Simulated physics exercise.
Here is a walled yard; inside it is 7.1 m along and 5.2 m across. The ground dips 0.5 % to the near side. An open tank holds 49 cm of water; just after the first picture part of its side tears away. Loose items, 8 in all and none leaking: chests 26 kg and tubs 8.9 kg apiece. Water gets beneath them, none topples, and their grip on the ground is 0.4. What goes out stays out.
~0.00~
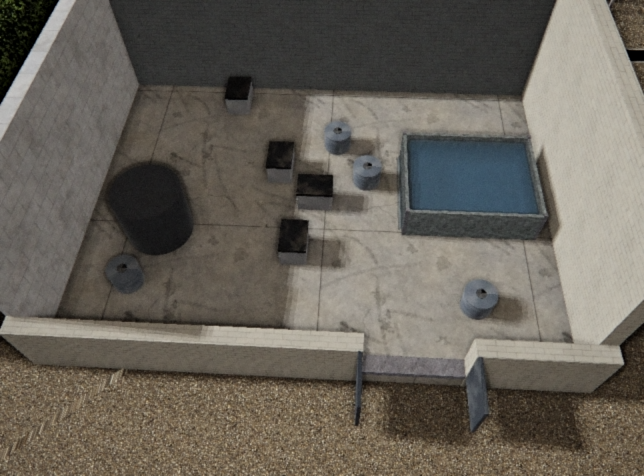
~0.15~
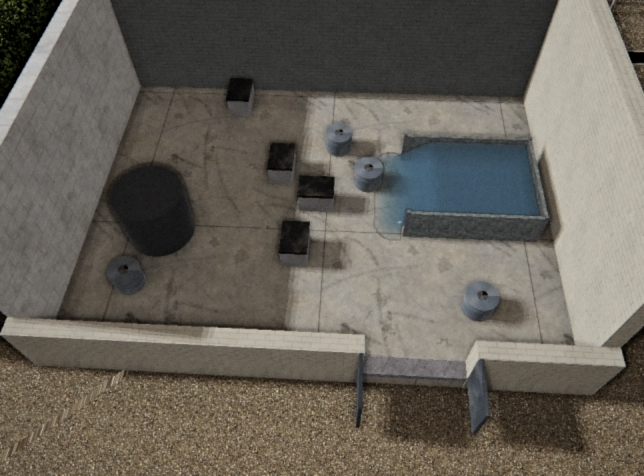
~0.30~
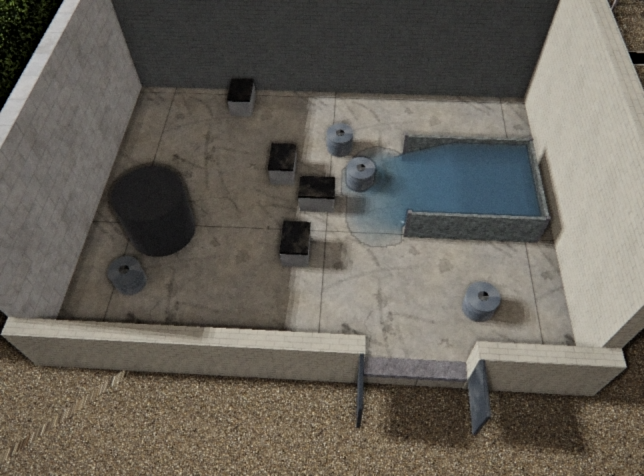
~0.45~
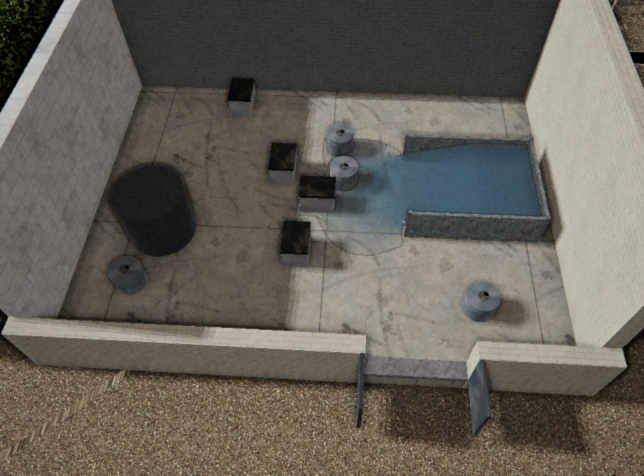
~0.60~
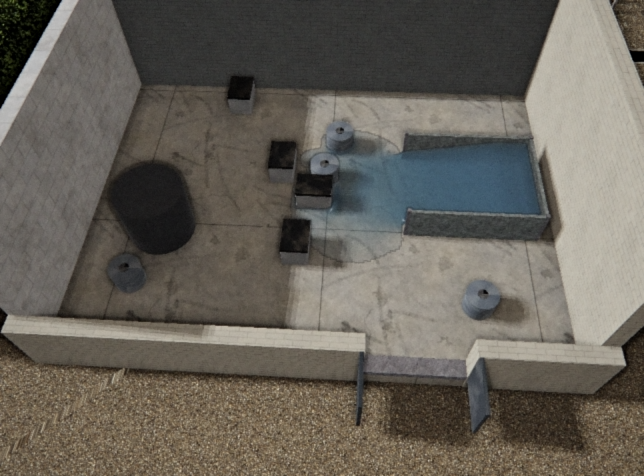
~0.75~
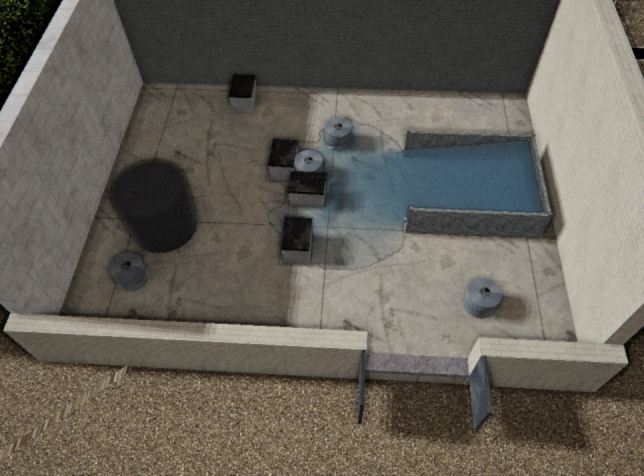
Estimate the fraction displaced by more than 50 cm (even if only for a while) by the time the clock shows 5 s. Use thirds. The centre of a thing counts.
Share: Two thirds or more.
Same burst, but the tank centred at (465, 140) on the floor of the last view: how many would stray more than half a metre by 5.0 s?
In that case 4 of them.
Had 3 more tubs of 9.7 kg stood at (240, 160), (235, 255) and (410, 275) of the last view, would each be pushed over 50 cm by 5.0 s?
In that order: Past it, over, less.
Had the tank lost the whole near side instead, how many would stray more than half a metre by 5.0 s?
In that case 1 of them.
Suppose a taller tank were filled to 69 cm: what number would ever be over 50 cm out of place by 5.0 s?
In that case 7 of them.
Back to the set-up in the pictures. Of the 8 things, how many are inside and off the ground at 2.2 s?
I count 2.
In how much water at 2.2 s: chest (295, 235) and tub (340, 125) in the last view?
About 5 and 7 cm.
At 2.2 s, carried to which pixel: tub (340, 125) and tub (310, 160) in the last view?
Near (270, 82) and (224, 166).
After 1.1 s 2 of 8 are over 50 cm from their spots; 1 afloat.
After 2.2 s 5 of 8 are over 50 cm from their spots; 2 afloat.
After 3.5 s 7 of 8 are over 50 cm from their spots; 1 afloat.
After 5.0 s 6 of 8 are over 50 cm from their spots, and 7 have been at some point; 3 afloat.
